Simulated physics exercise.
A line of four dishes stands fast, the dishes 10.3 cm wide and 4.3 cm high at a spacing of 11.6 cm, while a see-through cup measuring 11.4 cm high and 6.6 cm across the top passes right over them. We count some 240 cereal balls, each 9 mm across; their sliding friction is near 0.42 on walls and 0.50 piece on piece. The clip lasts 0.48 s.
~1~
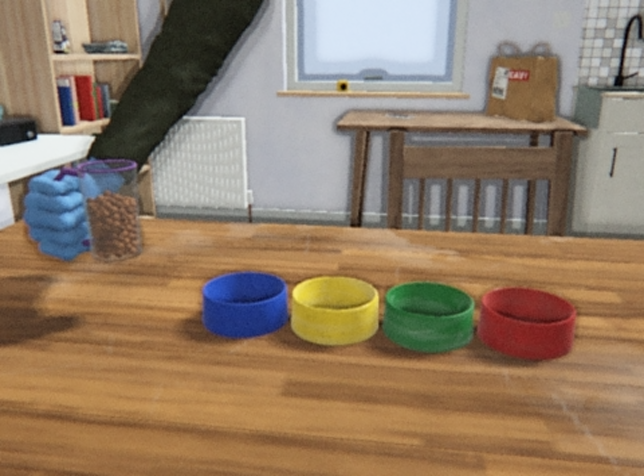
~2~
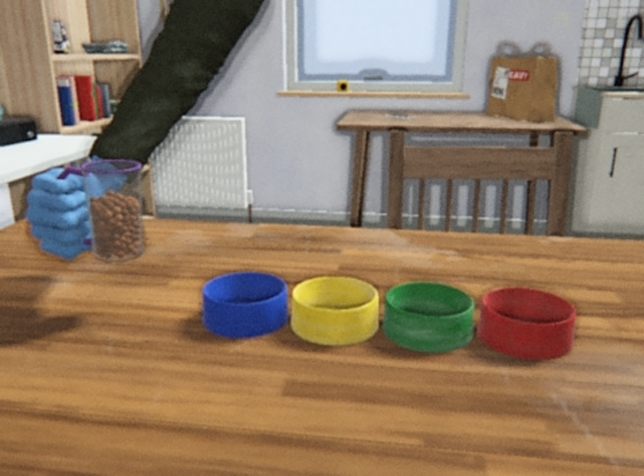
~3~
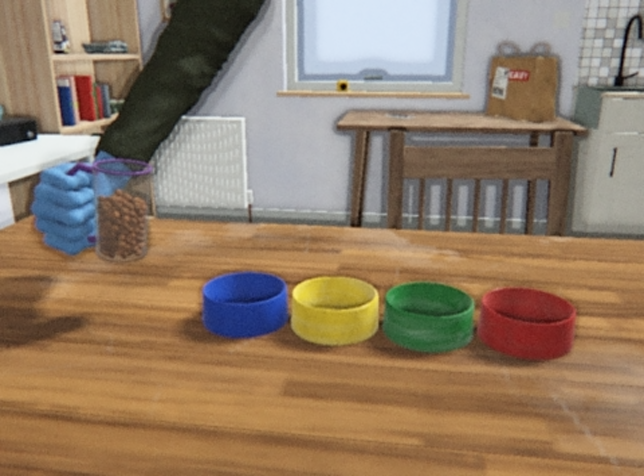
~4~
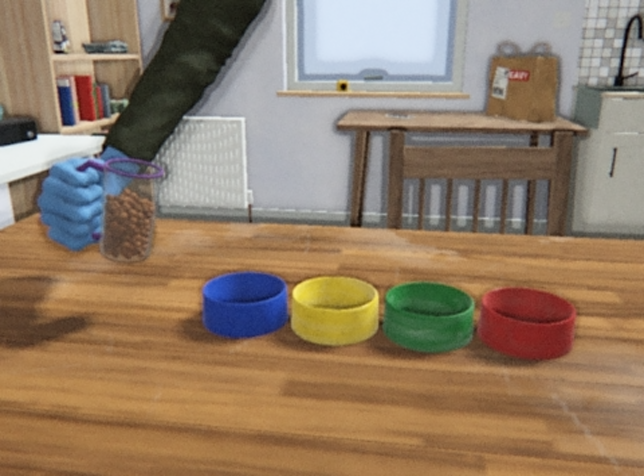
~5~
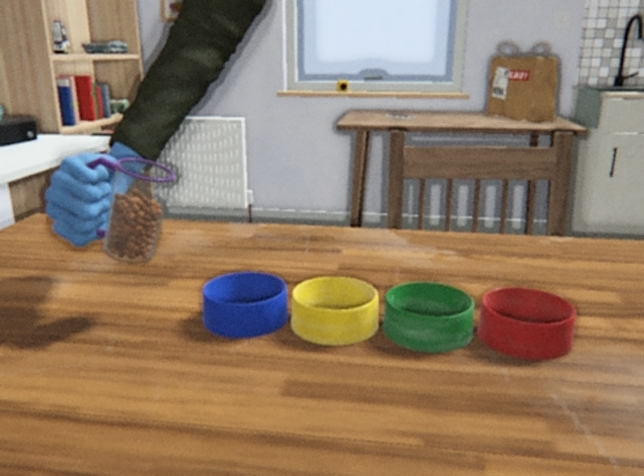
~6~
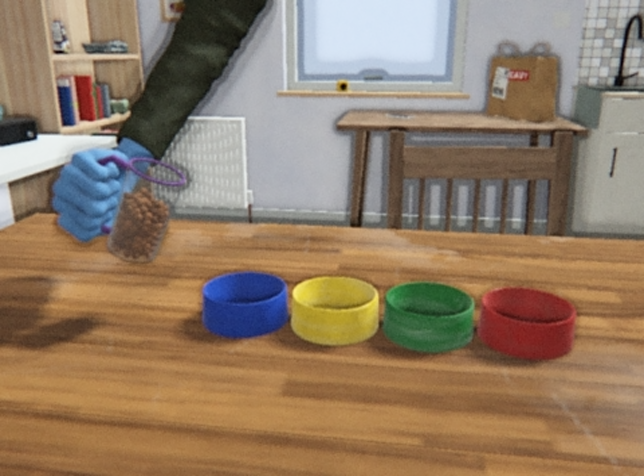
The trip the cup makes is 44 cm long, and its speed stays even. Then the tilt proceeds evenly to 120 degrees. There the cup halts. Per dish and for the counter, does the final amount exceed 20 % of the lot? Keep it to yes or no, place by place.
Place by place: Red no, blue no, green no, yellow yes, counter no.
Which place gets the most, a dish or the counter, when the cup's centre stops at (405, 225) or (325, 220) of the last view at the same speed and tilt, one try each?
Try 1 - yellow; try 2 - yellow.
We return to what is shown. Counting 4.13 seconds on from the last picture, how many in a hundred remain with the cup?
It should be near 0 per cent.
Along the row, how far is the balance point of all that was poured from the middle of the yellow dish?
Offset: About 2 cm, rightward.
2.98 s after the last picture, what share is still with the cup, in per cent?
That would be some 0 per cent.
Then, 1.79 s after the last picture, tilt 120 degrees; cup holds 55 %, yellow 45 %.
Then, 2.98 s after the last picture, tilt 120 degrees; cup holds 0 %, yellow 90 %.
Then, 4.13 s after the last picture, tilt 120 degrees; cup holds 0 %, yellow 90 %.
In the end, red 0 %, blue 0 %, green 0 %, yellow 90 %, counter 10 %.
